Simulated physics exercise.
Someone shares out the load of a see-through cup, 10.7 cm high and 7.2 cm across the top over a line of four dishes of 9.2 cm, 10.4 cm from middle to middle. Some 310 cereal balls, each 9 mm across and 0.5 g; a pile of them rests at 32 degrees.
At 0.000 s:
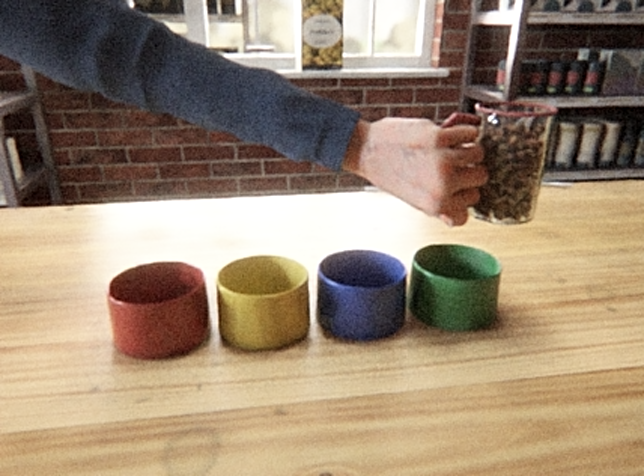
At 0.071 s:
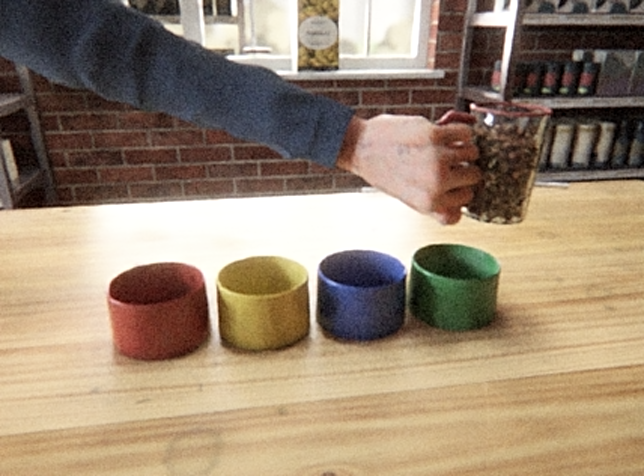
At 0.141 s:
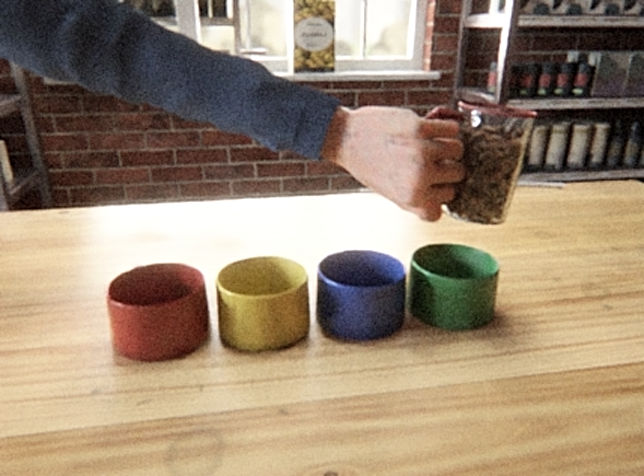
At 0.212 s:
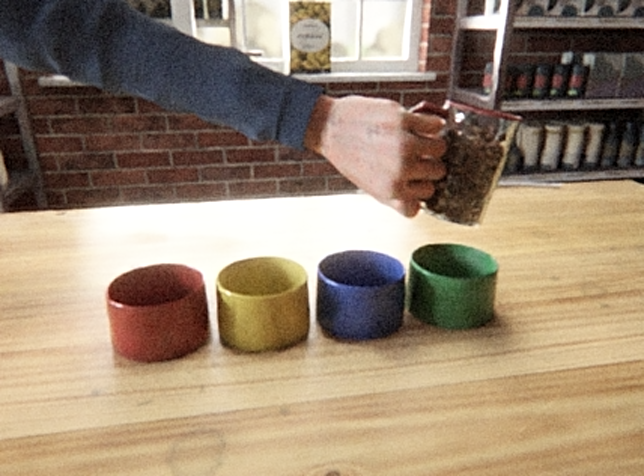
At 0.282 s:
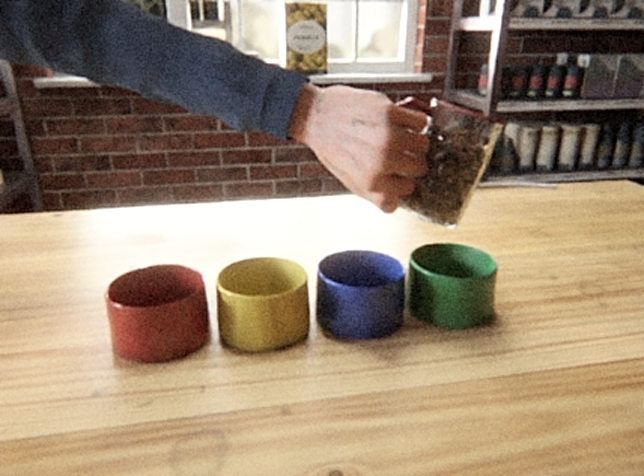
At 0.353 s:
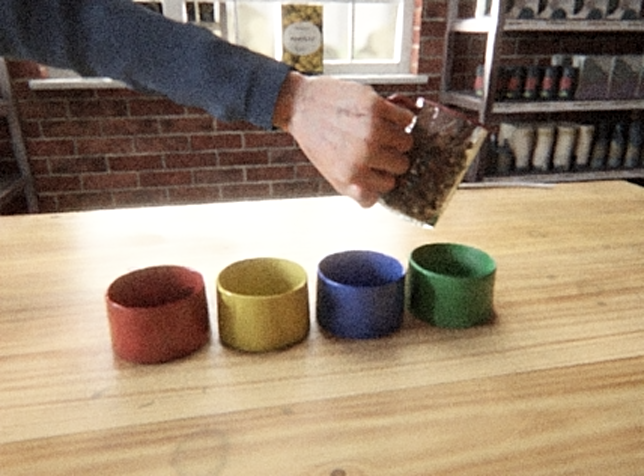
We see a hand holding a clear cup of small brown pieces above a wooden table with red, yellow, blue and green dishes; the hand moves the cup left while gradually tilting it, its base swinging out to the right.
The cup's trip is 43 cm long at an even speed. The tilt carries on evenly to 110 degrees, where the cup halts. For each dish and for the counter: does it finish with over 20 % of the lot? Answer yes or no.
Red dish: Yes; blue dish: No; green dish: No; yellow dish: No; on the counter: No.
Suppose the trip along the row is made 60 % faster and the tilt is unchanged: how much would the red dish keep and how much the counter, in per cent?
Red 100; counter 0.
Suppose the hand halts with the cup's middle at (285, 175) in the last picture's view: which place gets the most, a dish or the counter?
Most goes to: Blue.
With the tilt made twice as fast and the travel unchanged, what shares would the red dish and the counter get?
Red 30, counter 10.
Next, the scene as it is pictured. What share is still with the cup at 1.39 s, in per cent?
About 95 per cent.
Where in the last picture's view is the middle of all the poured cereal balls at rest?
Around (161, 314).
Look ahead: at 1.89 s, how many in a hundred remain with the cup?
Some 45 per cent of the load.
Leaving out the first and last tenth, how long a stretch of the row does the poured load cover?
Roughly 6 cm.
After 0.98 s, tilt 73 degrees; cup holds 100 %.
After 1.39 s, tilt 106 degrees; cup holds 95 %, yellow 5 %.
After 1.89 s, tilt 110 degrees; cup holds 45 %, red 45 %, yellow 5 %.
In the end, at 3.2 s, red 90 %, blue 0 %, green 0 %, yellow 5 %, counter 5 %.
